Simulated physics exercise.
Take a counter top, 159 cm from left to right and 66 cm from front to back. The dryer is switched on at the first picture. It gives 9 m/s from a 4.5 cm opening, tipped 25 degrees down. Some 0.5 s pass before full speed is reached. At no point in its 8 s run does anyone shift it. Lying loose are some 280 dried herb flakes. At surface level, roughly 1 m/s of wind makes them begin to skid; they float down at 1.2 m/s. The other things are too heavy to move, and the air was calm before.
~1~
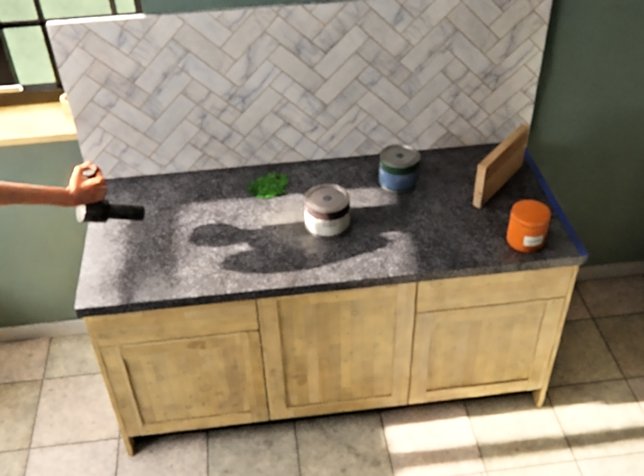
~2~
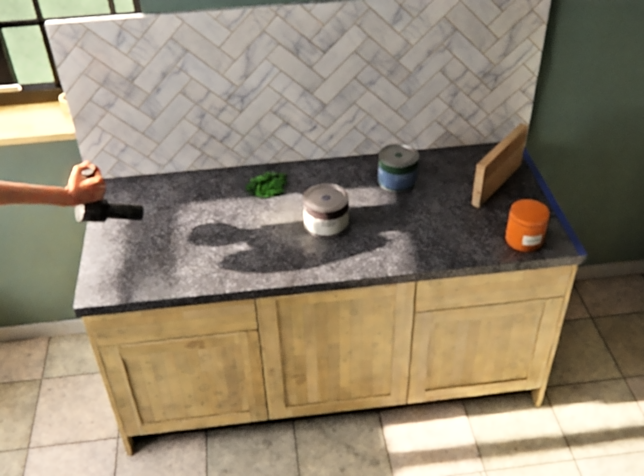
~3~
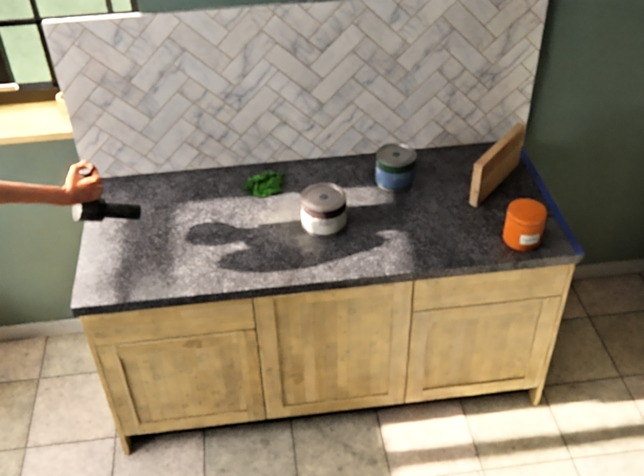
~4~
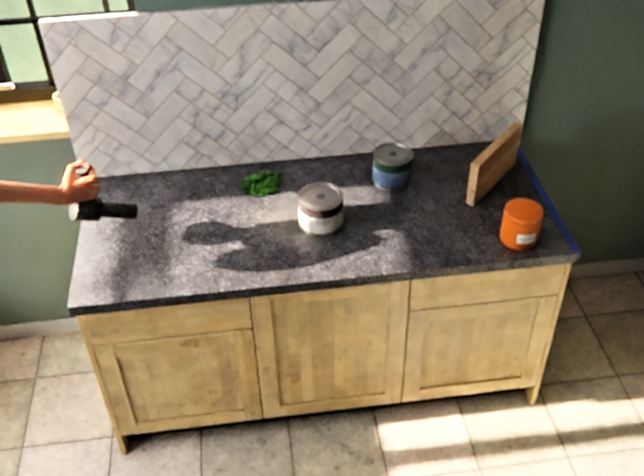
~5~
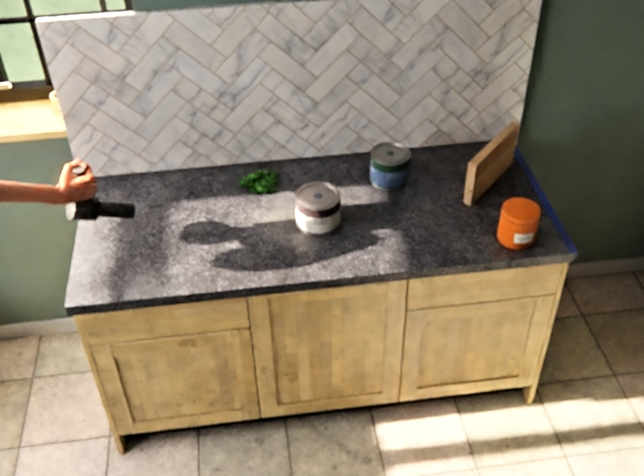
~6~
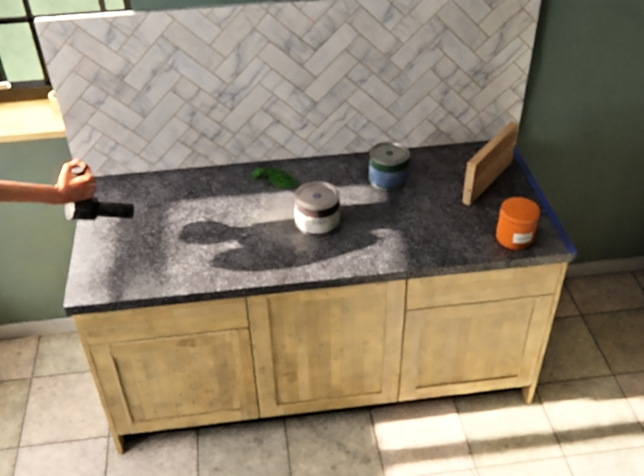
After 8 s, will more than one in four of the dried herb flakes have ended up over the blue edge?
That edge takes more than a quarter.
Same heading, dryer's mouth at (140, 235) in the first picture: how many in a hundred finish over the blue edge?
That would come to roughly 100 %.
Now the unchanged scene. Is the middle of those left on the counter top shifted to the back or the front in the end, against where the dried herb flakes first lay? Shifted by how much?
The middle sits nearer the rear edge now, some 5 cm away from where it began.
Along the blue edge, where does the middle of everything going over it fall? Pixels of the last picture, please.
Around (517, 148).
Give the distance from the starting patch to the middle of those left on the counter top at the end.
The middle is roughly 80 cm from where it started.
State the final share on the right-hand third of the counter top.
Something close to 20 % ends up there.
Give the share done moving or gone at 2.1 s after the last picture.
My guess would be around 50 %.
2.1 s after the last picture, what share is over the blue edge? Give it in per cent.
Roughly 60 in a hundred by then.
Then, 1.2 s after the last picture the count stands so, 42 % are over the blue edge; the middle of those still in play is near (481, 157).
Then, 2.1 s after the last picture the count stands so, 55 % are over the blue edge; the middle of those still in play is near (481, 155).
Then, 4.0 s after the last picture the count stands so, 68 % are over the blue edge; the middle of those still in play is near (478, 156).
Then, 7.6 s after the last picture, at the end, 79 % are over the blue edge; the middle of those still in play is near (473, 157).
